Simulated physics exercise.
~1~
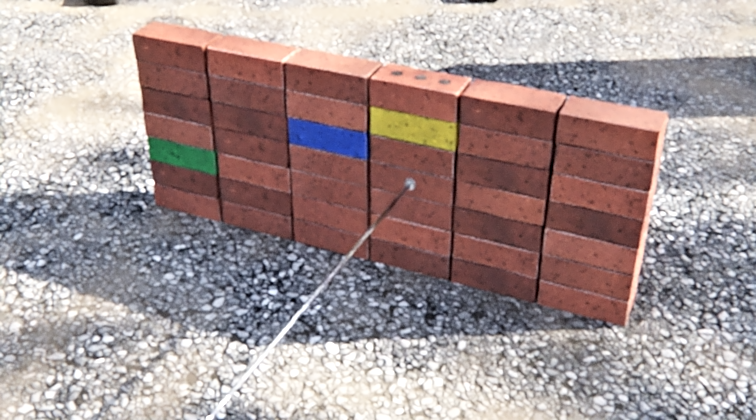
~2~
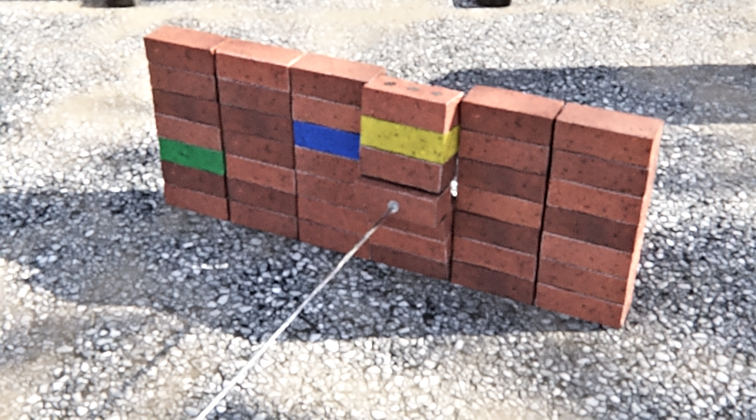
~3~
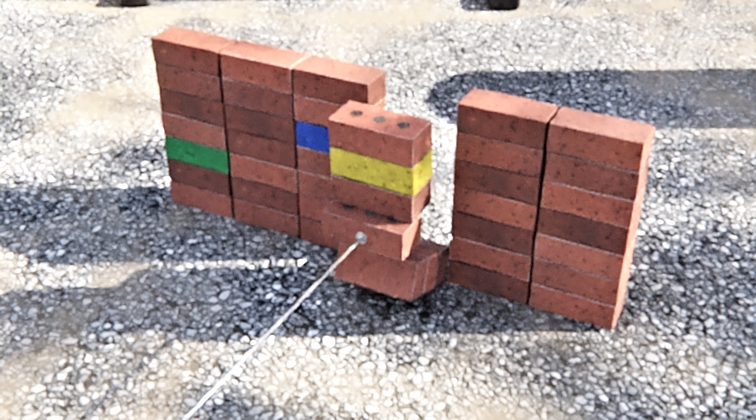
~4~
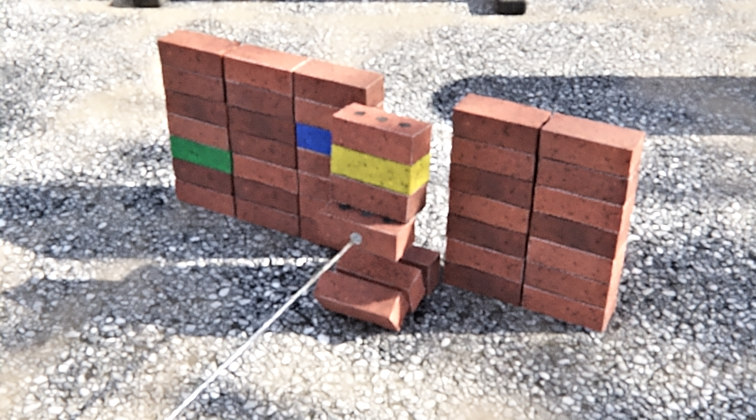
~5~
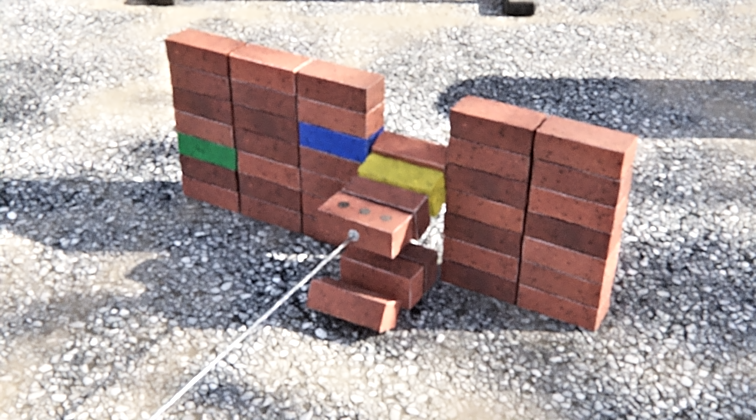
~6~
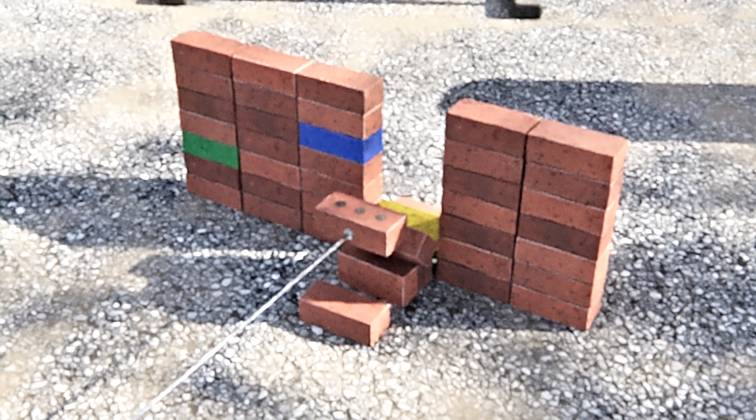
In this clip, a thin rod draws a brick out of a brick wall on gravel, and the column holding the yellow brick shifts forward and collapses, leaving the yellow brick fallen in the gap while the green and blue bricks stay in place.
